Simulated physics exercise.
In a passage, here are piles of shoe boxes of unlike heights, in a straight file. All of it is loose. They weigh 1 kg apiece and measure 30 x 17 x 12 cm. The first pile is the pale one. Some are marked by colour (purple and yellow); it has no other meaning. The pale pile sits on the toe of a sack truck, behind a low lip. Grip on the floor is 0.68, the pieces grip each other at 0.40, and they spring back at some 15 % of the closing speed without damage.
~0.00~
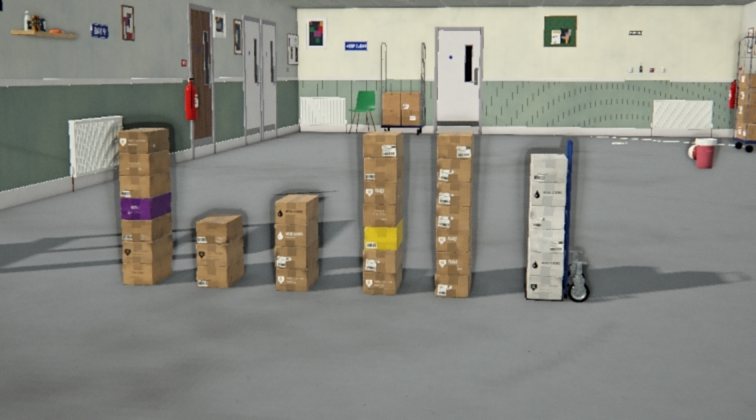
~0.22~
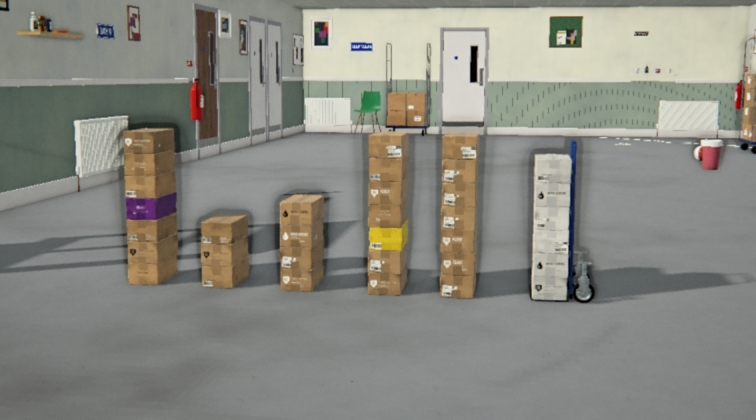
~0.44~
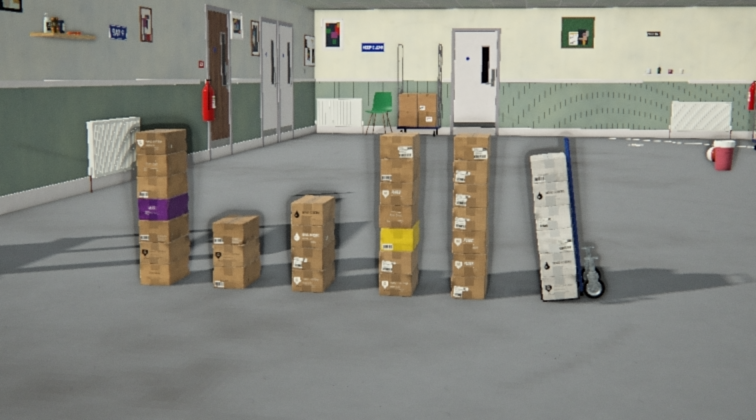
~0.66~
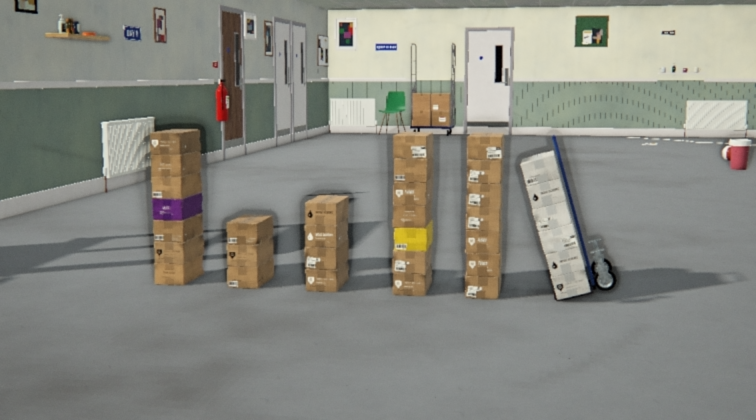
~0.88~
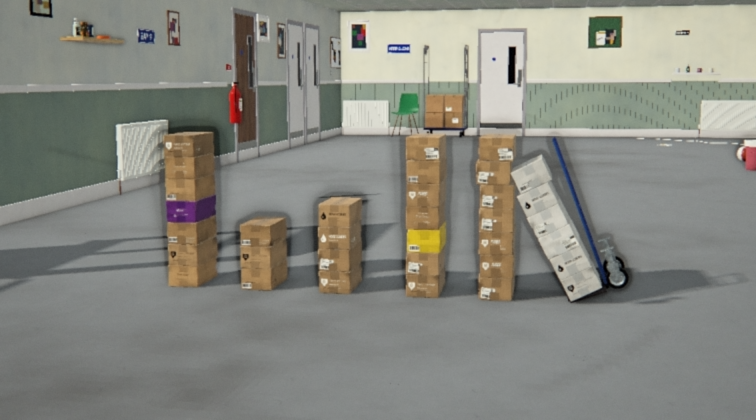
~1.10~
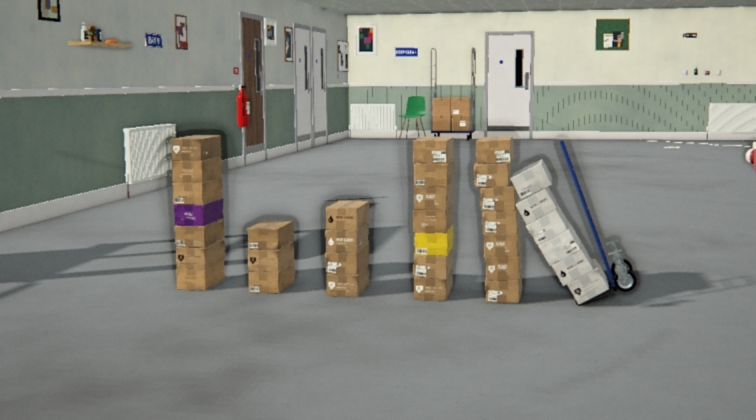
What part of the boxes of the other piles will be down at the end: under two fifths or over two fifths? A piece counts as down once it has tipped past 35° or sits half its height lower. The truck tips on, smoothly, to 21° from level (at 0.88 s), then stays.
More than two fifths of them.
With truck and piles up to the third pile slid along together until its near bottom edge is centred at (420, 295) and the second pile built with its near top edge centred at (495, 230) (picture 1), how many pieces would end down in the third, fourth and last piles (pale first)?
Then third 0, fourth 0, last 0.
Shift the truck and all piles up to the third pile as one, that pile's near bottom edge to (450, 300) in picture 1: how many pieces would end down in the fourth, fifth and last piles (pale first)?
In that case fourth 3, fifth 2, last 0.
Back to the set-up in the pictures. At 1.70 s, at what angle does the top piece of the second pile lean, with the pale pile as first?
About 20°.
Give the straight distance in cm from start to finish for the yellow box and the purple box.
About: Yellow 40, purple 65.
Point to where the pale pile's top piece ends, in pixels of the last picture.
At about (469, 235).
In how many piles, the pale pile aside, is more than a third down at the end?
The count is 5.
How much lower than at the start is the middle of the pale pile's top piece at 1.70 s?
Some 10 cm lower.
Around 1.70 s, 6 of the pale pile down; none of the 28 other boxes down, 10 disturbed.
Around 2.22 s, 6 of the pale pile down; 8 of the 28 other boxes down; yellow box tipped 33°.
Around 2.70 s, 6 of the pale pile down; 16 of the 28 other boxes down; yellow box tipped 32°, 13 cm lower; purple box displaced 13 mm.
Around 4.36 s, 5 of the pale pile down; 25 of the 28 other boxes down; purple box tipped 58°, 17 cm lower; yellow box tipped 32°, 13 cm lower.
Finally (5.7 s), 5 of the pale pile down; 25 of the 28 other boxes down; purple box on its side; yellow box tipped 32°, 13 cm lower. That is 89 per cent. Seen by the last camera, middles, purple box near (112, 266), yellow box near (366, 262).
